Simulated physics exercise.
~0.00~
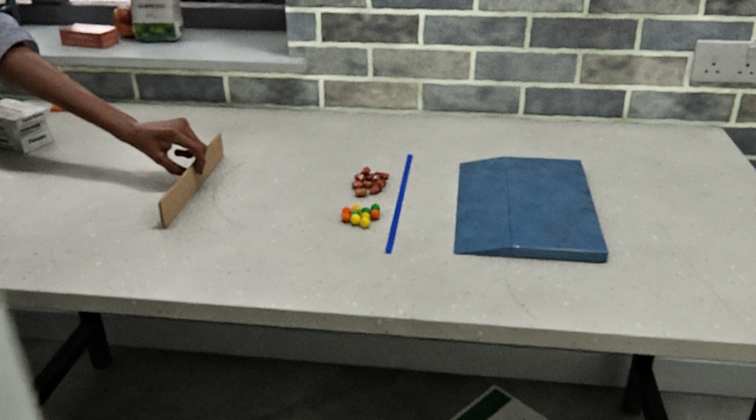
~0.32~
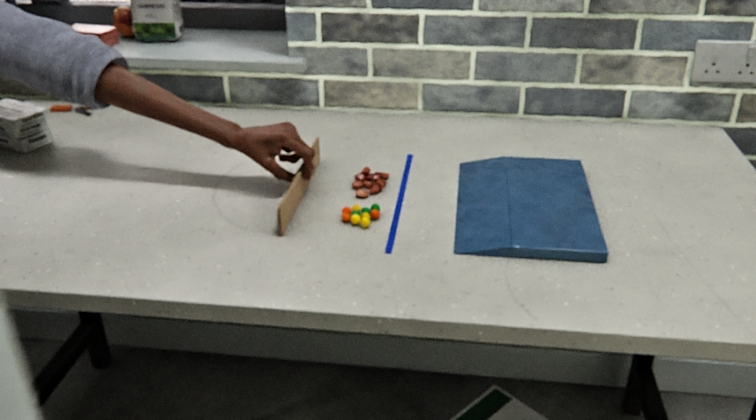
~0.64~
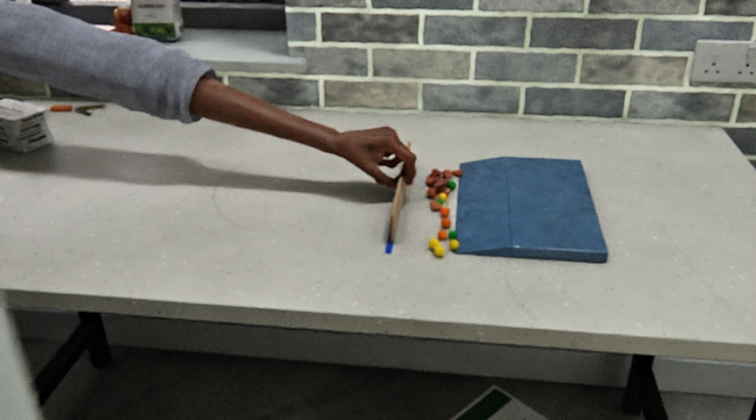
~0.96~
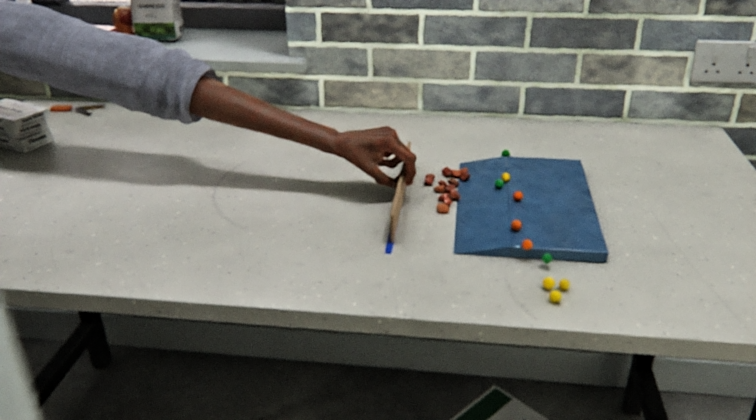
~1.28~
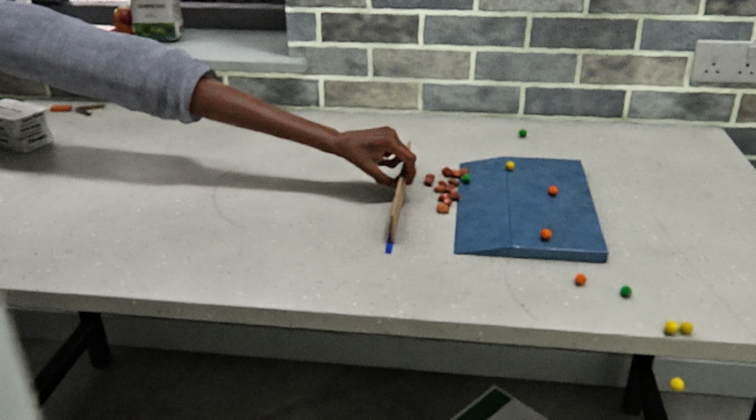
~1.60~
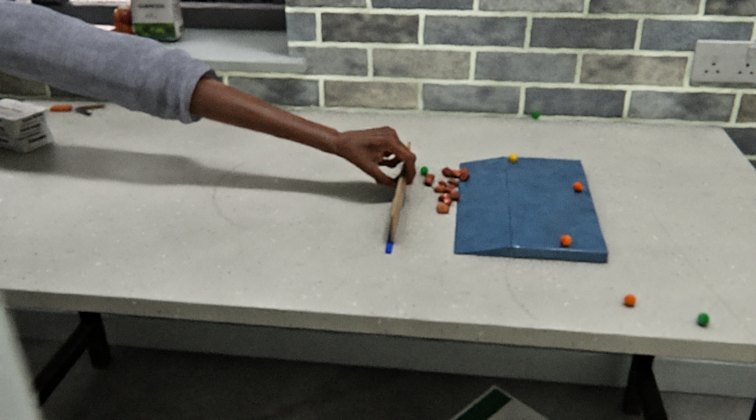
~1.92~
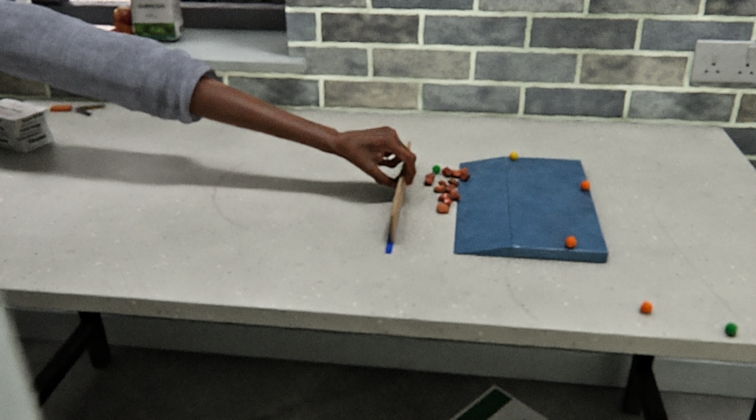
A hand slides card rightward to blue tape, scattering colourful balls while reddish pieces mostly stop short.
